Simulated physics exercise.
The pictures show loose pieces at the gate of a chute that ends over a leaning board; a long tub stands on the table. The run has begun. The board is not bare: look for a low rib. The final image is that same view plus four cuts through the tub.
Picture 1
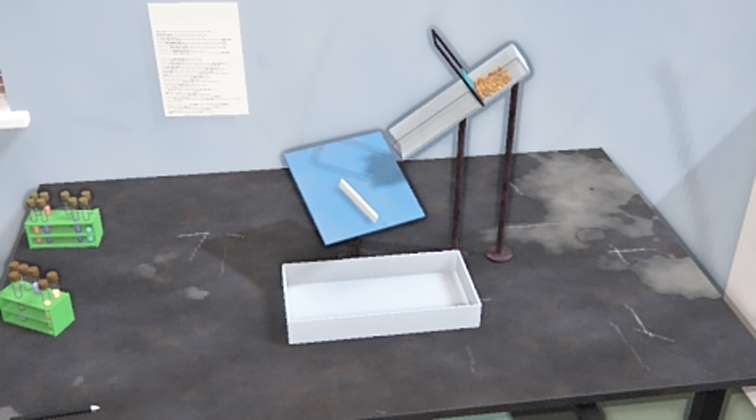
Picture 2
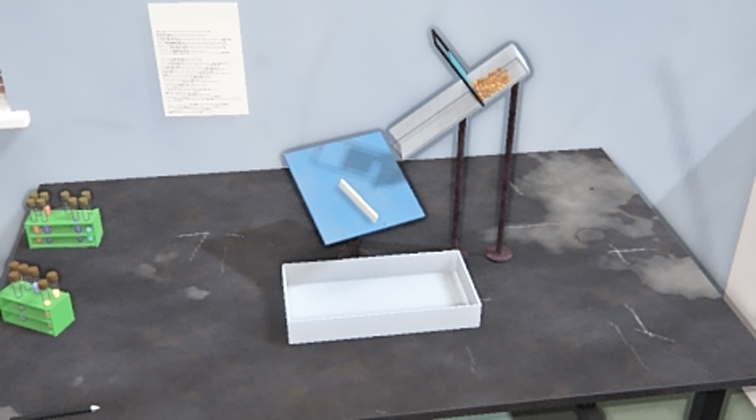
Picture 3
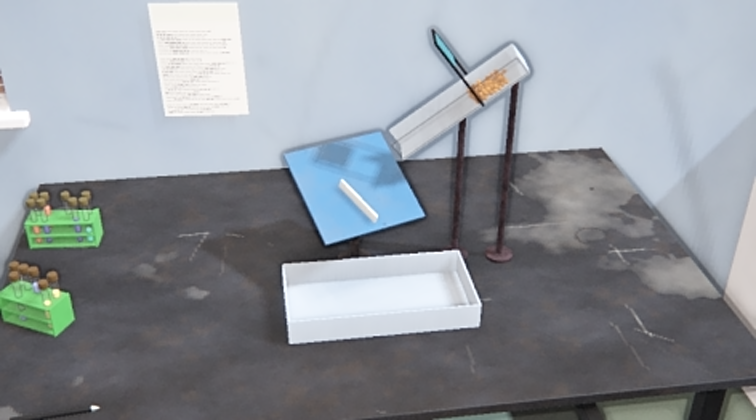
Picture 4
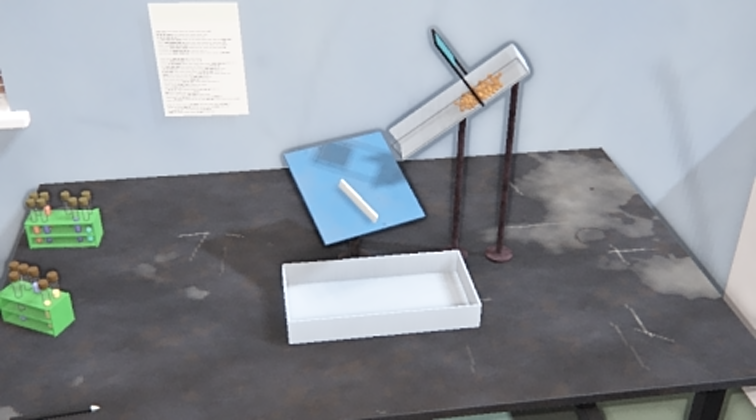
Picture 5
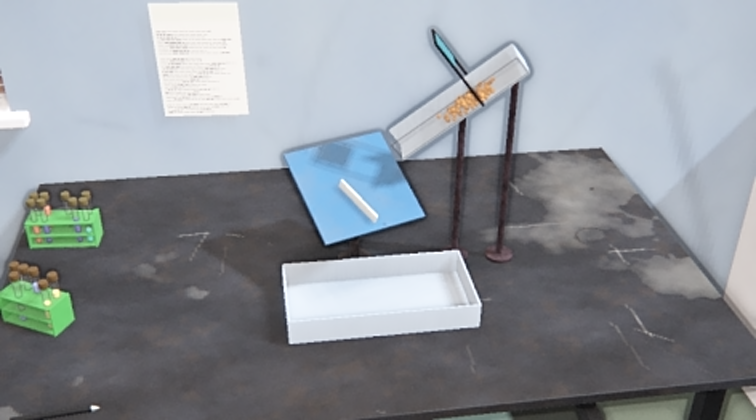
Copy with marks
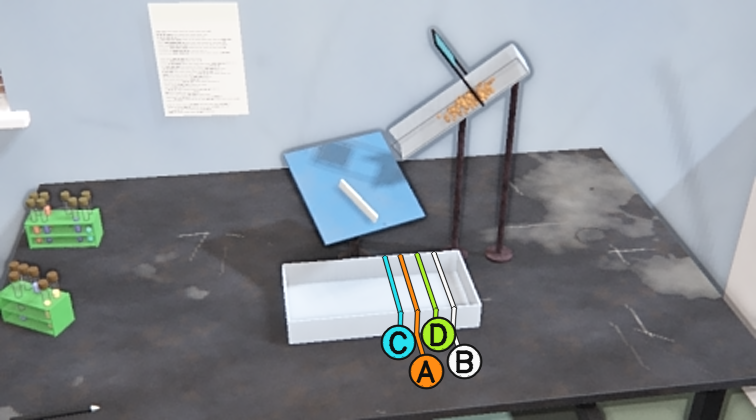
Small orange-brown pieces slide leftward down a sloping chute above a tilted blue board.
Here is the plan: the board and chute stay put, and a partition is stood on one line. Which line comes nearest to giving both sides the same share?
A works best here.
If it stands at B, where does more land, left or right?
The left side.
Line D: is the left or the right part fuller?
Left.
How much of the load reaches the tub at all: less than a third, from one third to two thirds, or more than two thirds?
It is more than two thirds.
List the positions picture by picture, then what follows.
Load behind the gate (489, 84), roasted chickpeas; lip of the chute (402, 152), sloping fairly steeply, in the first frame.
Middle of the board (355, 185), tilted fairly steeply; middle of its low edge (377, 230); of its high edge (333, 143), in the second frame.
Front corners of the tub (289, 322) and (480, 305), empty; front of the load (469, 91), in the third frame.
Middle of the load (481, 94); its front (456, 103), roughly a quarter of the way to the lip; rib from (342, 180) to (378, 217), in the fourth frame.
Middle of the load (470, 103); its front (439, 116), roughly half of the way to the lip, in the fifth frame.
On the marked copy, line A crosses the front rim at (417, 310); line B crosses the front rim at (453, 307); line C crosses the front rim at (400, 312); line D crosses the front rim at (435, 309).
With A, of what is caught, roughly half on the left of the divider, roughly half on the right.
With B, of what is caught, almost all on the left of the divider, just a few on the right.
With C, of what is caught, just a few on the left of the divider, almost all on the right.
With D, of what is caught, almost all on the left of the divider, about a tenth on the right.
